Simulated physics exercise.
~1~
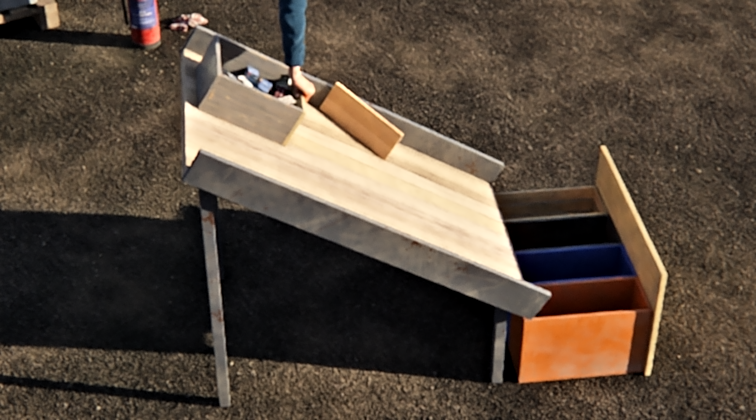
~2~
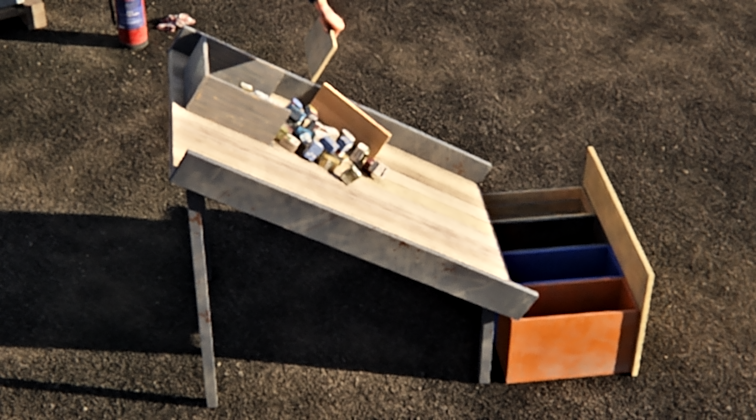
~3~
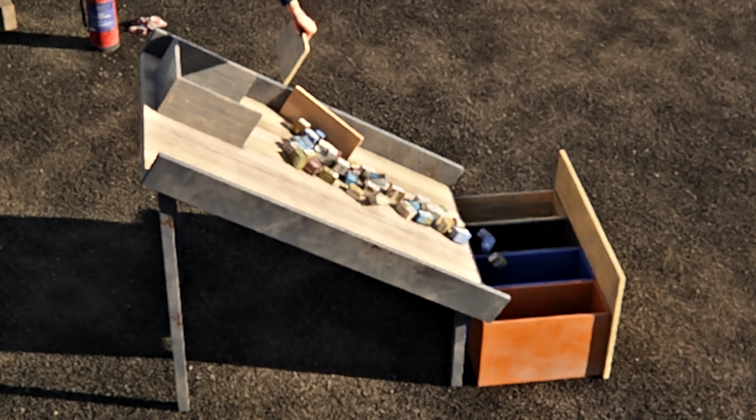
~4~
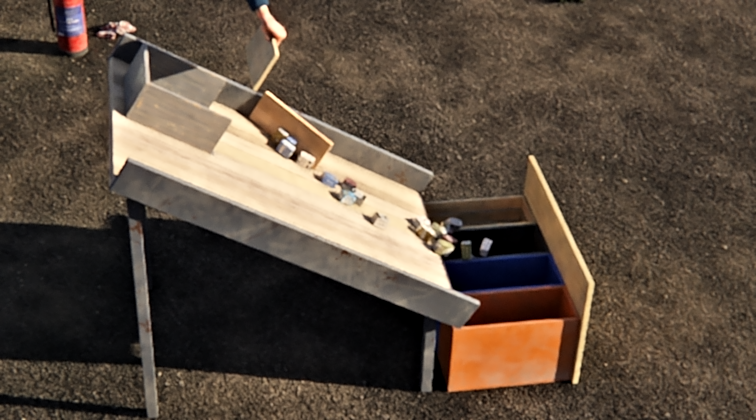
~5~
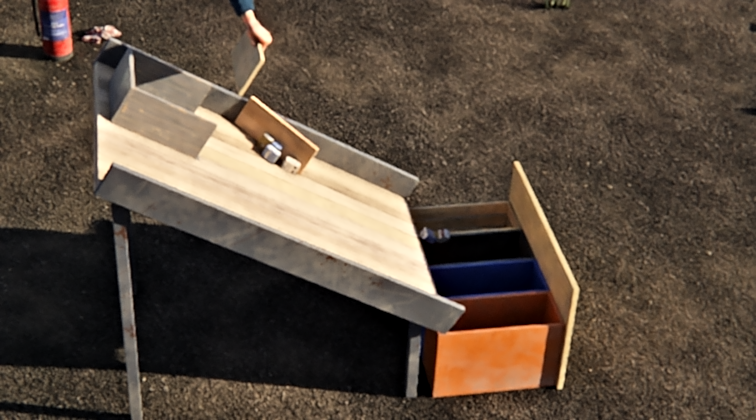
A thin wooden gate, lifted by a hand reaching in from the top, frees a heap of small cartons from a grey pen high on a sloping wooden table, seen from above on dark, rough ground. Wooden, black, blue and orange bins stand at the table's lower right end, and a red cylinder stands at upper left. The cartons slide down to the right, bunching against an angled board, then stream past it. They tumble off the low edge, mostly into the black bin, with some reaching the blue one. Finally a few cartons remain beside the board, while the hand still holds the gate.
